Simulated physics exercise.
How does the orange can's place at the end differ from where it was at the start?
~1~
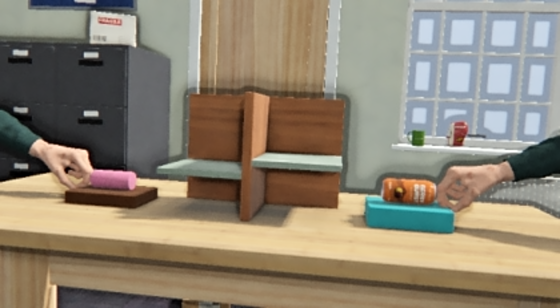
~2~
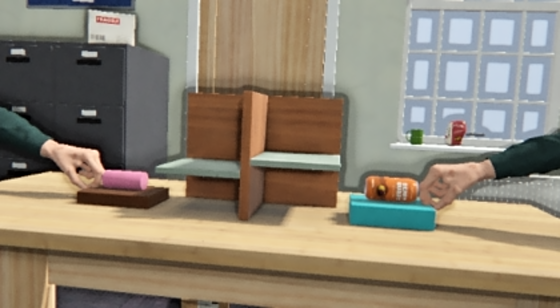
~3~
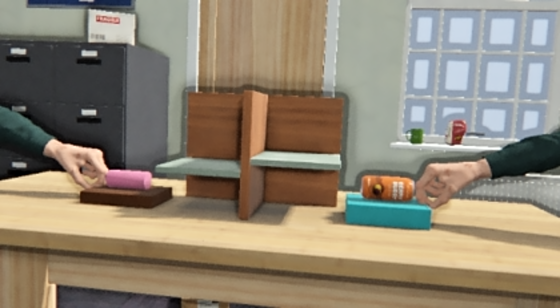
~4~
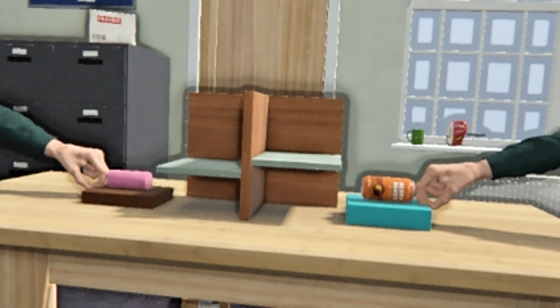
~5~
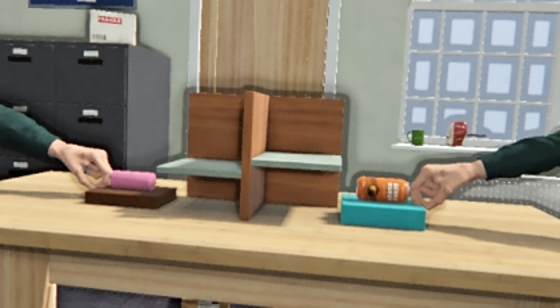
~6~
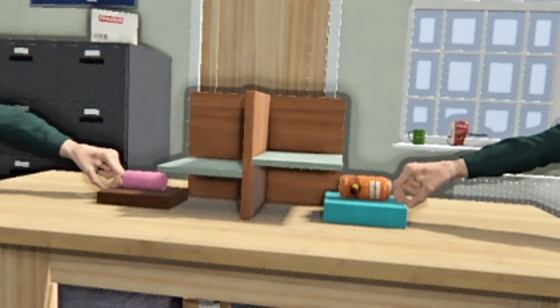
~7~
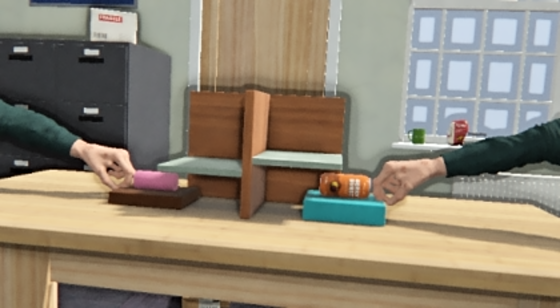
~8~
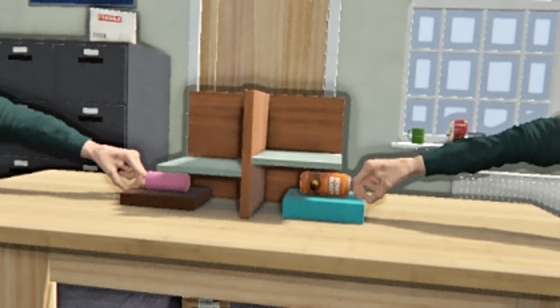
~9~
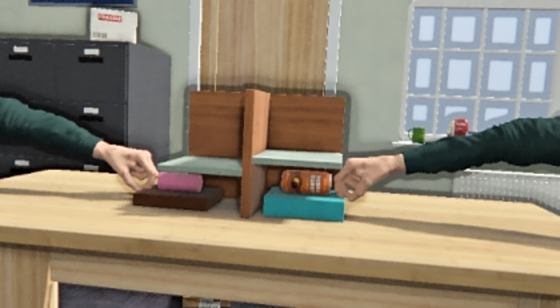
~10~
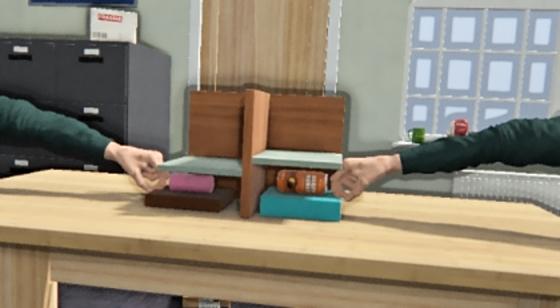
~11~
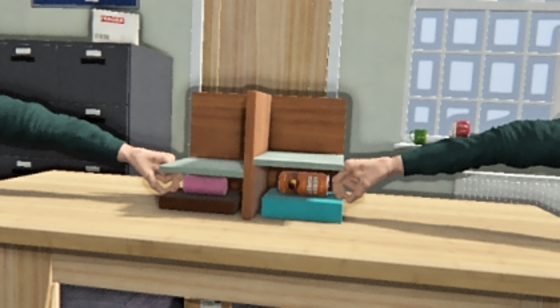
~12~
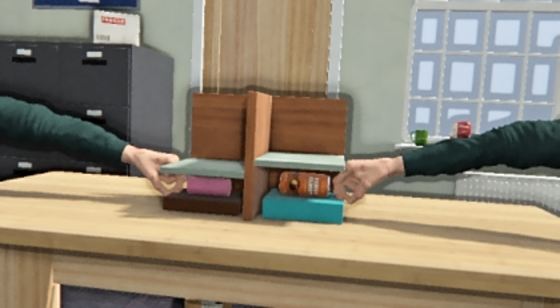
At the start the orange can lies out to the right of the rack, on the turquoise tray. By the end it has moved left and lies beneath the rack's right shelf, still on the tray.
